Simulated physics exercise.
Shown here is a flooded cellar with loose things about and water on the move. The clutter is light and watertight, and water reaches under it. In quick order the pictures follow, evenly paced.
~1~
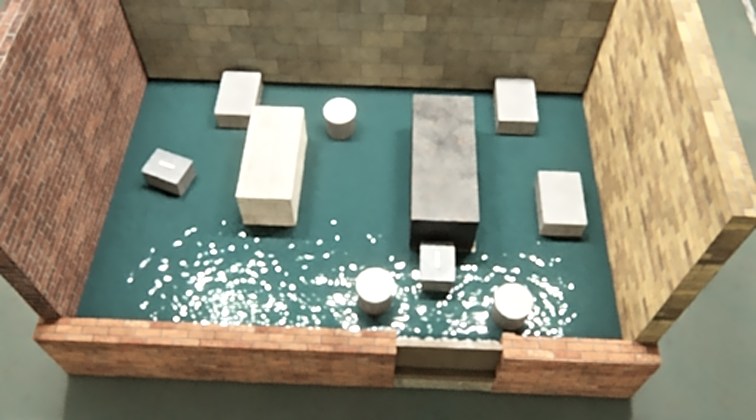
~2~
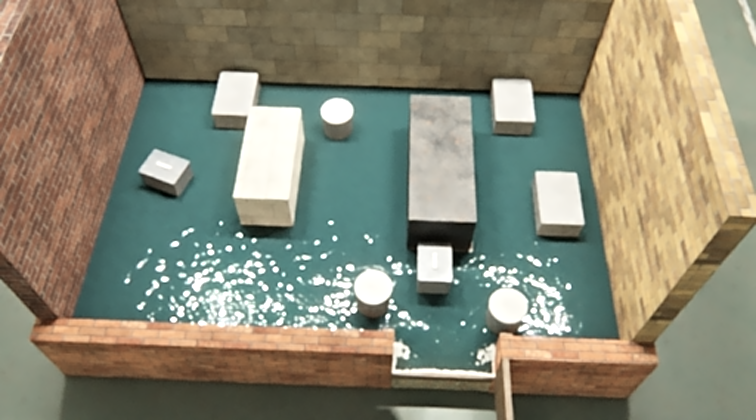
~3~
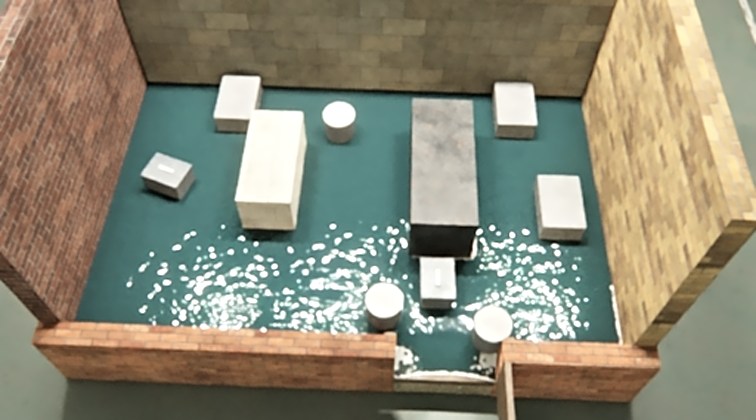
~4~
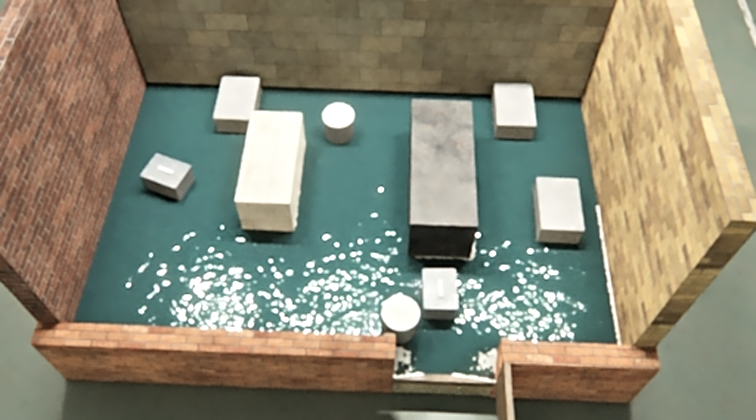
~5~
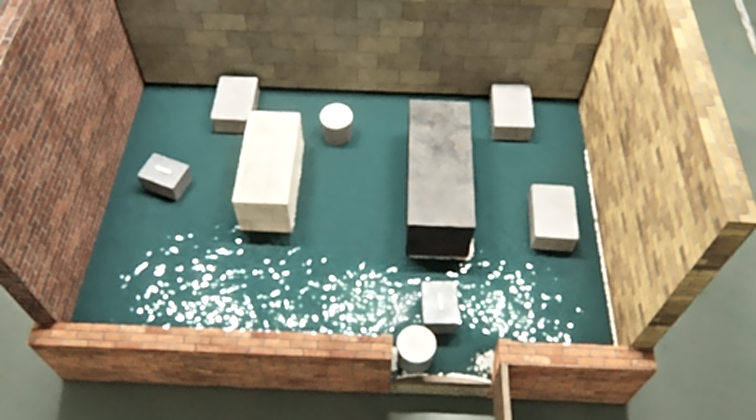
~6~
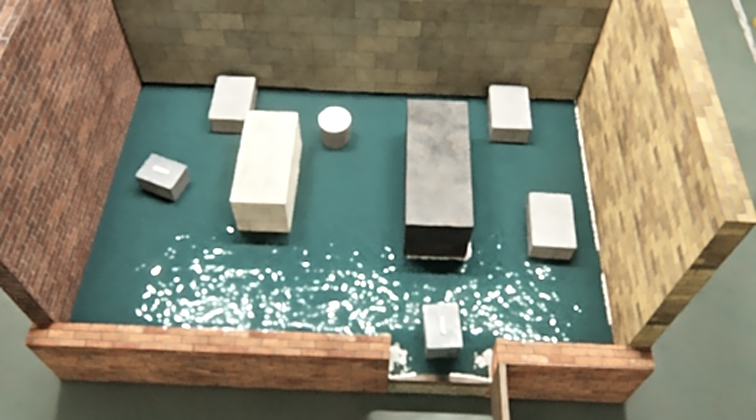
Dark teal water speckled with white fills a flooded cellar, viewed from high above with the camera nearly still, between red brick, grey stone and yellowish walls. A cream block and a longer dark one stand mid-room among pale boxes and cylinders. A front gate swings open, the right near cylinder, then the left, drifts to the gap and disappears, a small grey box follows forward, and the right-hand box shifts slightly.
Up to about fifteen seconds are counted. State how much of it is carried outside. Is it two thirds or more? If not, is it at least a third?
In the middle third.
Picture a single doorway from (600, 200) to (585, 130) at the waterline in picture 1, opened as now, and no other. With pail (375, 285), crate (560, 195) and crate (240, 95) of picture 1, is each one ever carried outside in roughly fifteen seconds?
Sequentially: Escapes, escapes, remains.
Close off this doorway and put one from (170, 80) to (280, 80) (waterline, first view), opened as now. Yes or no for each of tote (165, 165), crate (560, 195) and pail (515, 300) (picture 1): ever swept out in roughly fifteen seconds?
In turn: Through, stays, still in.
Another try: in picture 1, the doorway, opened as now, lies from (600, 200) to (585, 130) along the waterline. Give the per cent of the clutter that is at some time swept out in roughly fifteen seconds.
Near 80 in a hundred.
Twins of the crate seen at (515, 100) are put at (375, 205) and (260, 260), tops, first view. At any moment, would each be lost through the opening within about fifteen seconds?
First lost, then lost.
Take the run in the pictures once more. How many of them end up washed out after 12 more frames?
The number works out to 3.
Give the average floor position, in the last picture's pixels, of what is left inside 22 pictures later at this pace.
Centre estimate: Around (344, 190).
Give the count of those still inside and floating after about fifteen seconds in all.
The total is 4.
A moment on, 3 of 8 are out; 5 afloat.
Next, 3 of 8 are out; 5 afloat.
Later, 4 of 8 are out; 4 afloat.
In the end, 4 of 8 are out; 4 afloat.
